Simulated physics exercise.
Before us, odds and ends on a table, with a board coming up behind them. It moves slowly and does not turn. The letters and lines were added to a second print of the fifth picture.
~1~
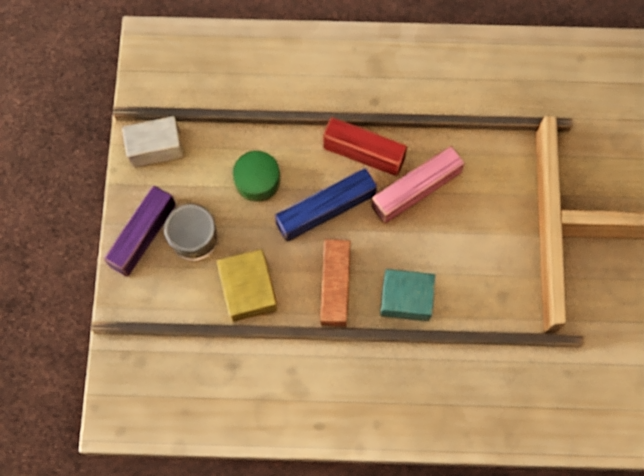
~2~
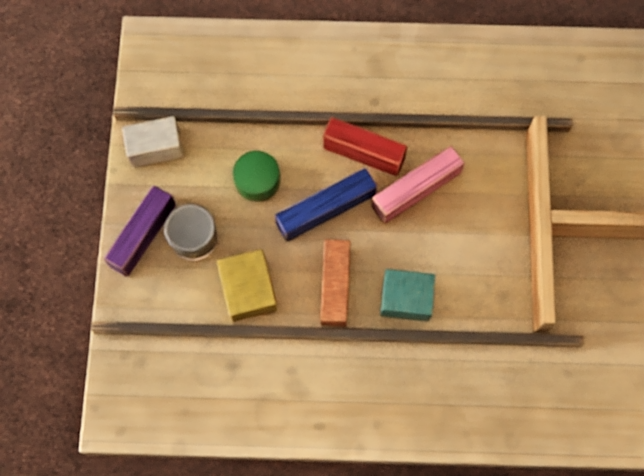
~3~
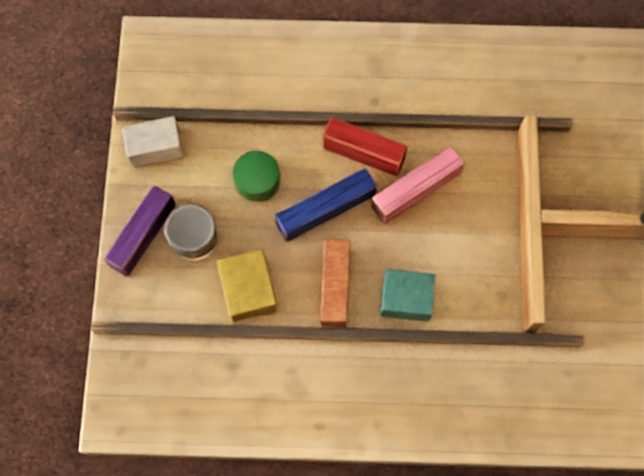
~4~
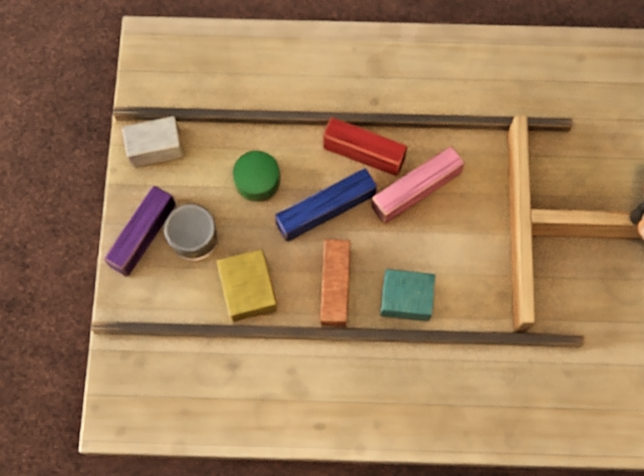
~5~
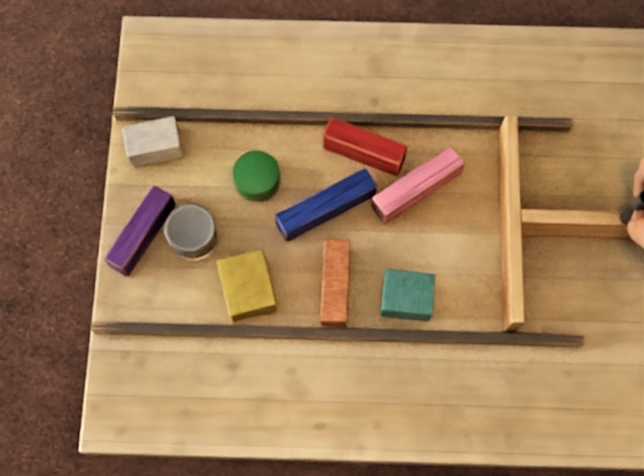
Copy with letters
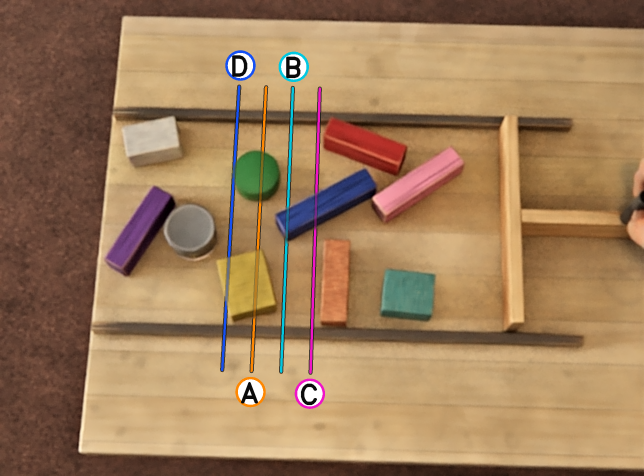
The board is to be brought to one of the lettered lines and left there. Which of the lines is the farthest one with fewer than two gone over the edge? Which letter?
D is the last line within the limit.
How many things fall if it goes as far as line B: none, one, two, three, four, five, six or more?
The count is none.
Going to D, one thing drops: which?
It is the purple stick.
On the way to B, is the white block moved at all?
By then, no.
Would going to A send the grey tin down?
No.
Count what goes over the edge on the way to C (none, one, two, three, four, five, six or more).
By then, none.
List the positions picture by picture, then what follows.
The first frame shows pink stick (418, 185); purple stick (140, 232); orange bar (335, 283).
The second frame shows board (545, 216); turquoise block (408, 295).
The third frame shows board (536, 216); white block (153, 142).
The fourth frame shows board (525, 215); blue stick (326, 205).
The fifth frame shows board (515, 215); green tin (257, 176); pink stick (418, 185); purple stick (140, 232).
On the marked copy, A at (259, 223); B at (287, 223); C at (315, 224); D at (231, 222).
Following D. Soon after the start, board (413, 213); red stick (341, 147); turquoise block (379, 296).
Later, board (312, 210); grey tin (178, 229); yellow block (198, 286).
In the end, board (233, 208); purple stick over the edge; white block (113, 152); one fallen.
As for the rest, A is within the limit but short; B is within the limit but short; C is within the limit but short.
